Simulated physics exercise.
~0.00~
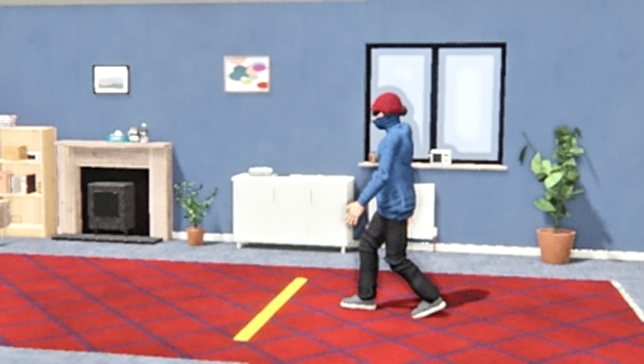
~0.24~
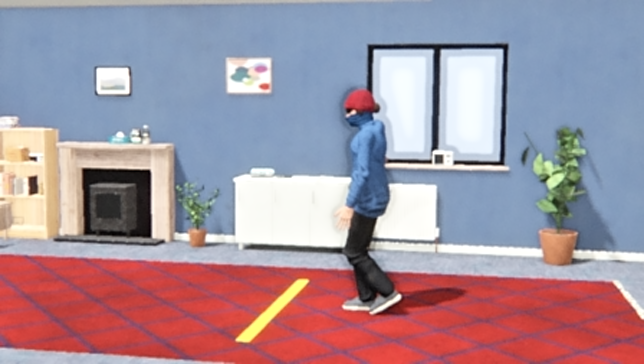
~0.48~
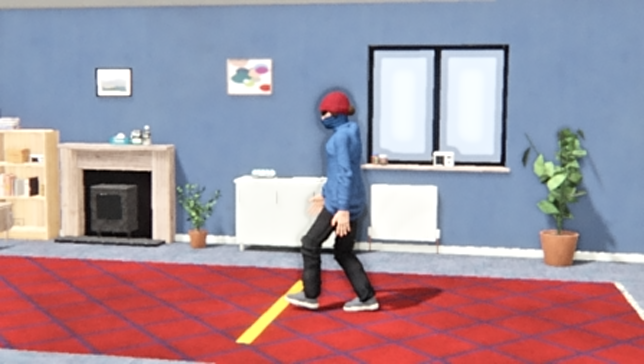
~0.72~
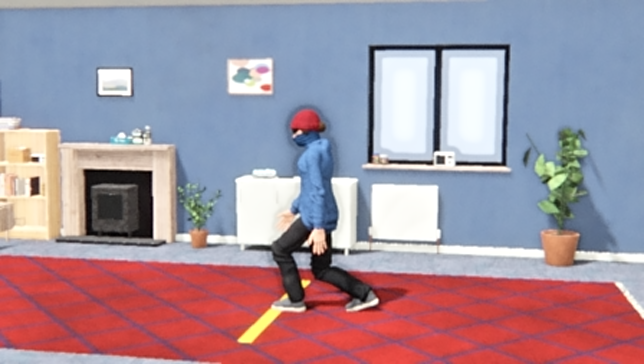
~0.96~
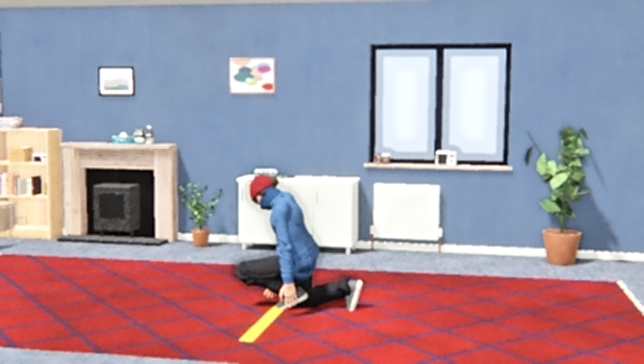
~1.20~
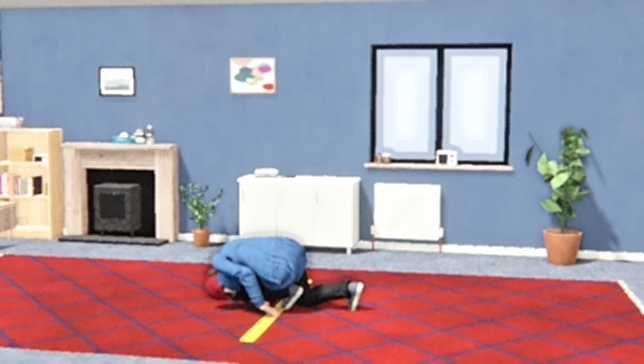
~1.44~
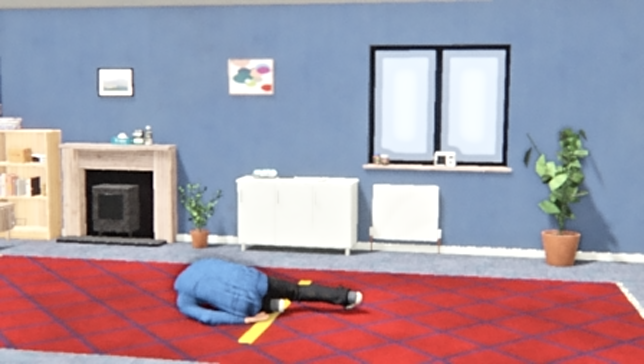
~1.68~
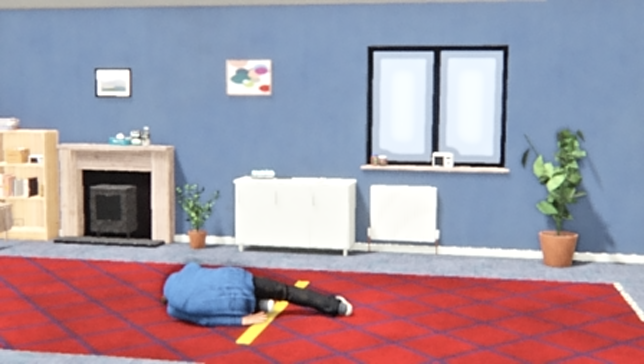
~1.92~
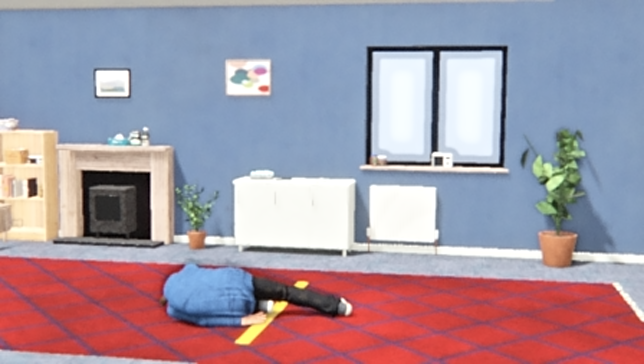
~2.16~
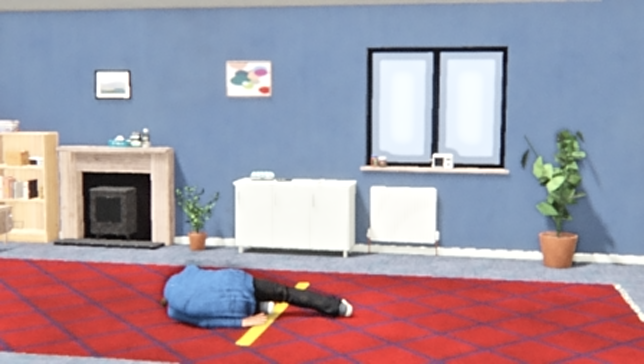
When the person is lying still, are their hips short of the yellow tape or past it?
The hips end up past the yellow tape, with the legs trailing back across it.
